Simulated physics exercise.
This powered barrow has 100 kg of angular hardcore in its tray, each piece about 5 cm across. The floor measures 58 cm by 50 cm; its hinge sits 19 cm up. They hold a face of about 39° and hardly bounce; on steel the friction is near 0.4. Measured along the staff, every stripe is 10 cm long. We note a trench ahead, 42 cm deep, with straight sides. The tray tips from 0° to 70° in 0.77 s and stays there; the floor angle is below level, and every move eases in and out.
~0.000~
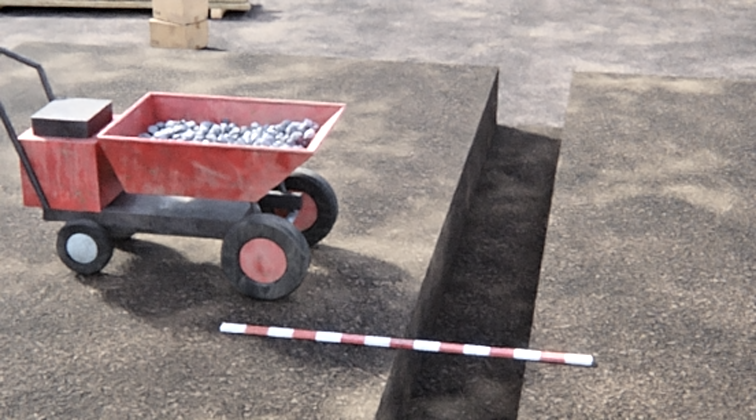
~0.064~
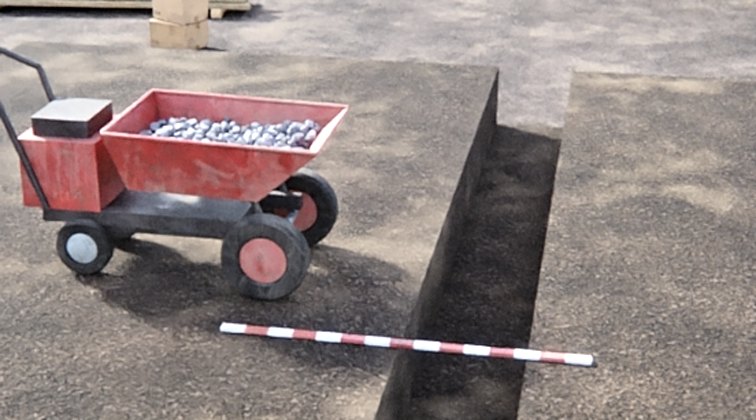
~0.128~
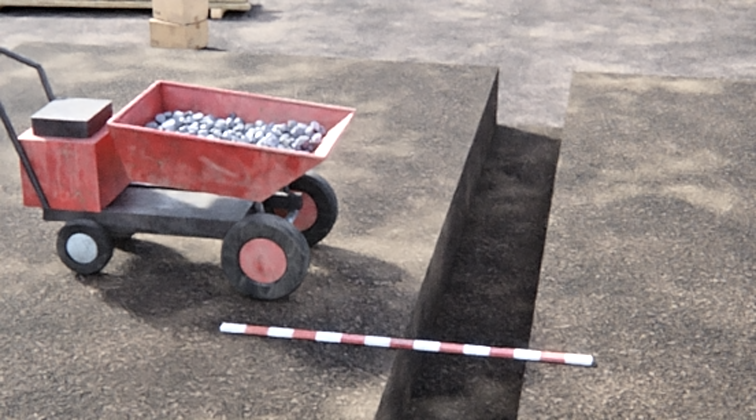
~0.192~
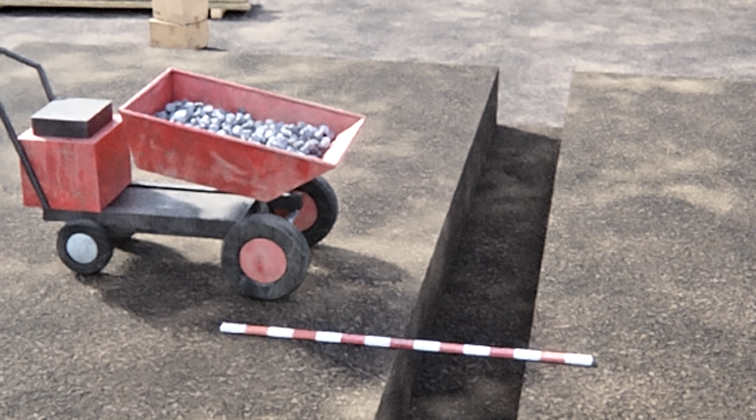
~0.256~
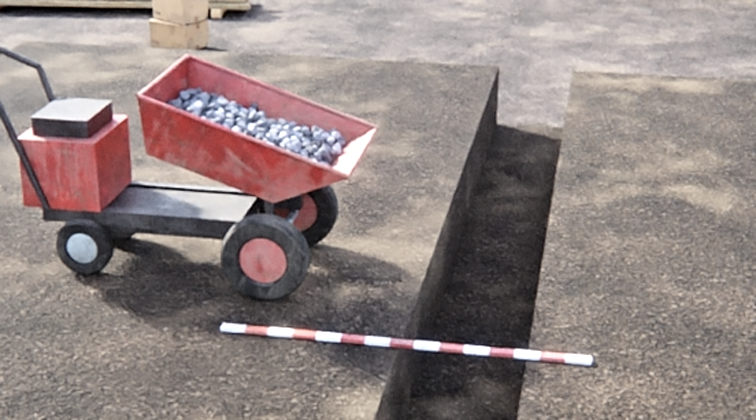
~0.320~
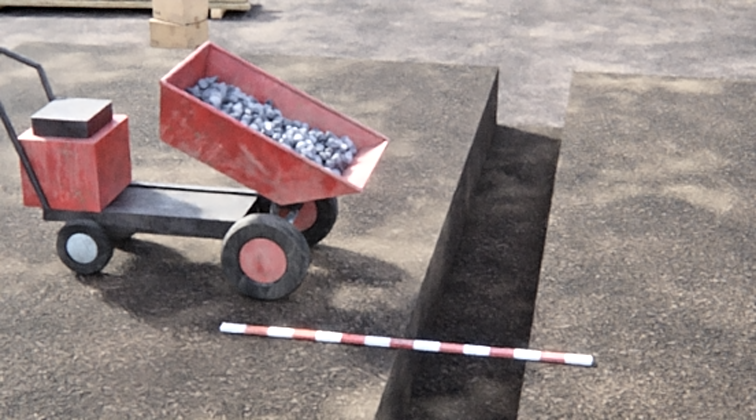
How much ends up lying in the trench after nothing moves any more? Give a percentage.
A share of about 100 per cent.
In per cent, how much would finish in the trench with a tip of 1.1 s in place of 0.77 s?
Roughly 100 per cent would.
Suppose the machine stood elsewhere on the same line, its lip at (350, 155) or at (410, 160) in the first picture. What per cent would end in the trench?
From the first place around 100 per cent, from the other around 65.
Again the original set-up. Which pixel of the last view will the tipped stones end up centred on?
Roughly at (484, 359).
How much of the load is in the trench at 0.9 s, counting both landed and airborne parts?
Something like 25 in a hundred.
After 0.6 s the floor is at 59°; 100 % in the tray; the foremost stones are at (384, 220).
After 0.9 s the floor is at 70°; 71 % in the tray, 4 % short of the trench, 25 % in the trench; the foremost stones are at (462, 321).
After 1.2 s the floor is at 70°; 14 % in the tray, 2 % short of the trench, 84 % in the trench; the foremost stones are at (531, 342).
After 3.2 s the floor is at 70°; 0 % in the tray, 100 % in the trench; the foremost stones are at (531, 341).
